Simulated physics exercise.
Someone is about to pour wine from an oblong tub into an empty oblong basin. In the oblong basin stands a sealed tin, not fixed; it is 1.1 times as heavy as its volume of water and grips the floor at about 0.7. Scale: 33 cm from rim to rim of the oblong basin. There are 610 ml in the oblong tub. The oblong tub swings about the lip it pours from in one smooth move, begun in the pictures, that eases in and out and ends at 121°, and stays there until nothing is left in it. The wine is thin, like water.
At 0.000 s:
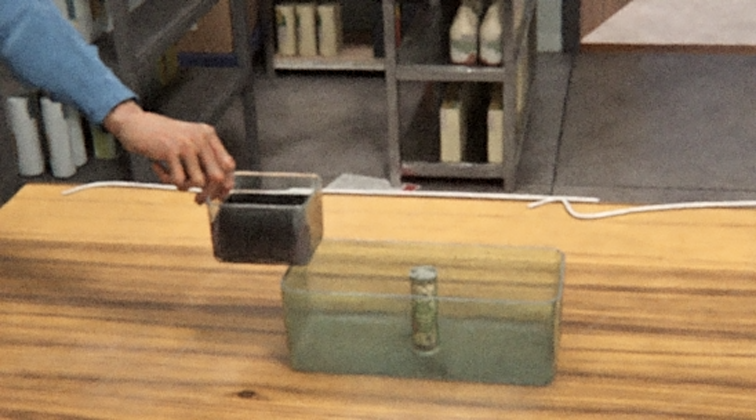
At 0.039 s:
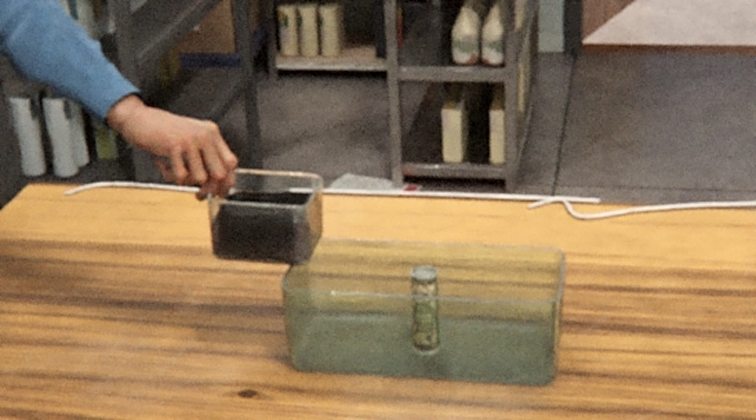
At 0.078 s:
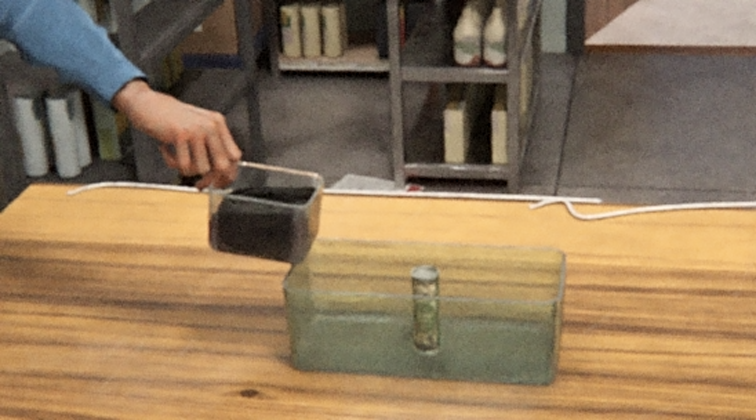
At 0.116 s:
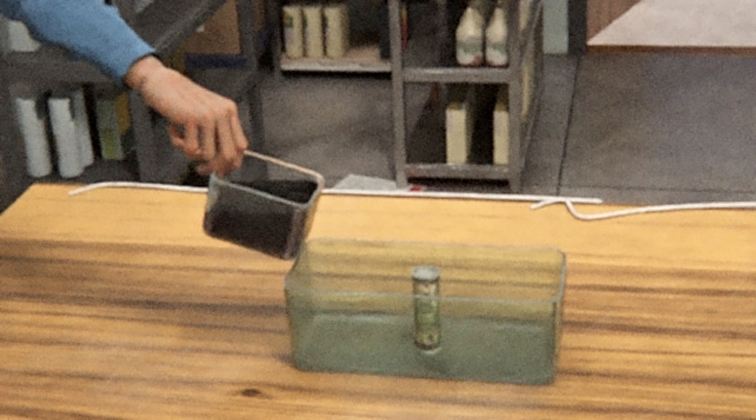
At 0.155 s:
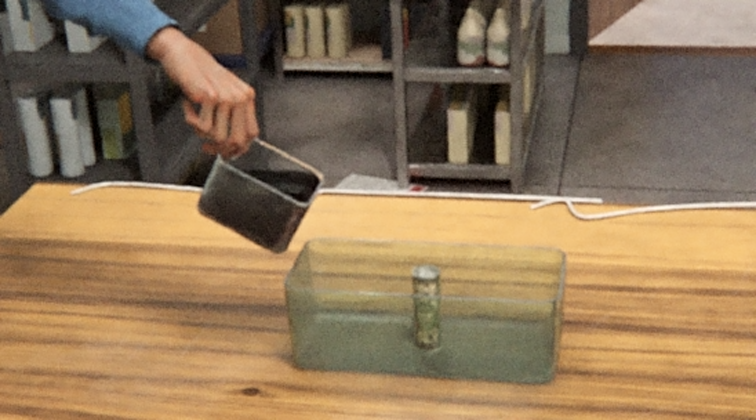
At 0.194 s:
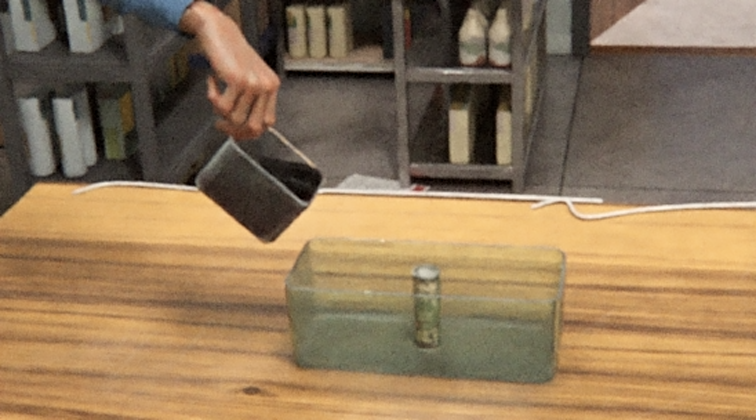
A hand tilted a small clear tub of dark liquid further and further to the right, its left side rising, above a wooden table where a long glass basin and a small tin stayed still.
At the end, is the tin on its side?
It goes over.
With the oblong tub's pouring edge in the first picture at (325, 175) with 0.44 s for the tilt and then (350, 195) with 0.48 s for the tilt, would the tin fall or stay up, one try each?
First it goes over; then it keeps standing.
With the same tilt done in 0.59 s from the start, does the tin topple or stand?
Then it topples.
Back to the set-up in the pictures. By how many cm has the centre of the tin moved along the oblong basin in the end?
Some 11.0 cm.
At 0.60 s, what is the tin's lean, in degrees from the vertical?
It is at some 5°.
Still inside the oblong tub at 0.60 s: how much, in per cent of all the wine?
Some 3 per cent.
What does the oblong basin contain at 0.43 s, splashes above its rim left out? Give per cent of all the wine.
Some 10 per cent.
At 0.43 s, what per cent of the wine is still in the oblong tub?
Some 42 per cent.
Then, 0.43 s in, the tilt is 118° and 43 per cent is still to pour; the tin stands where it began.
Then, 0.60 s in, the tilt is 121° and 3 per cent is still to pour; the tin leans 5°.
Then, 0.78 s in, the tilt is 121° and 0 per cent is still to pour; the tin leans 28°.
Then, 0.98 s in, the tilt is 121° and 0 per cent is still to pour; the tin lies on its side.
Finally, the tin lies on its side.
